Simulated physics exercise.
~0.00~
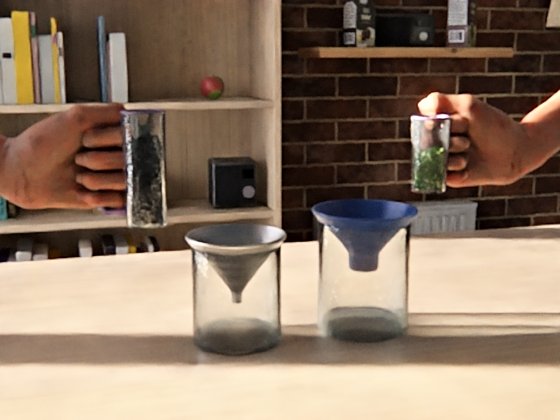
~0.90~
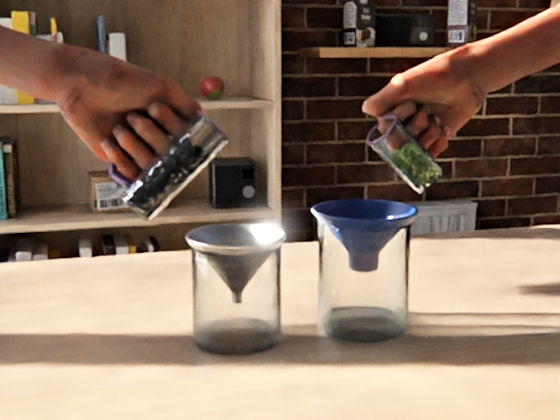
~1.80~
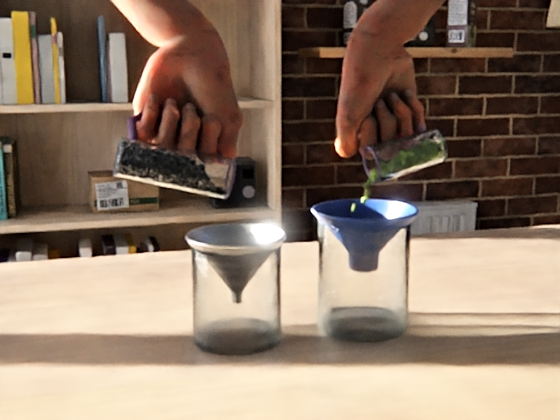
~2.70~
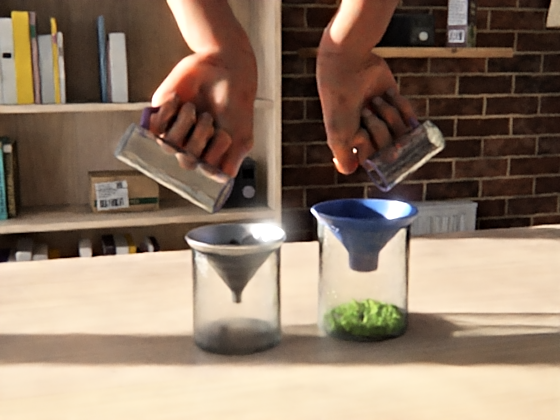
On a pale tabletop before shelves and a brick wall, two hands tip clear cups over funnels set in glass jars, pouring dark bits on the left and green bits on the right; the dark material mostly stays in the grey funnel, while the green lies in the right jar.
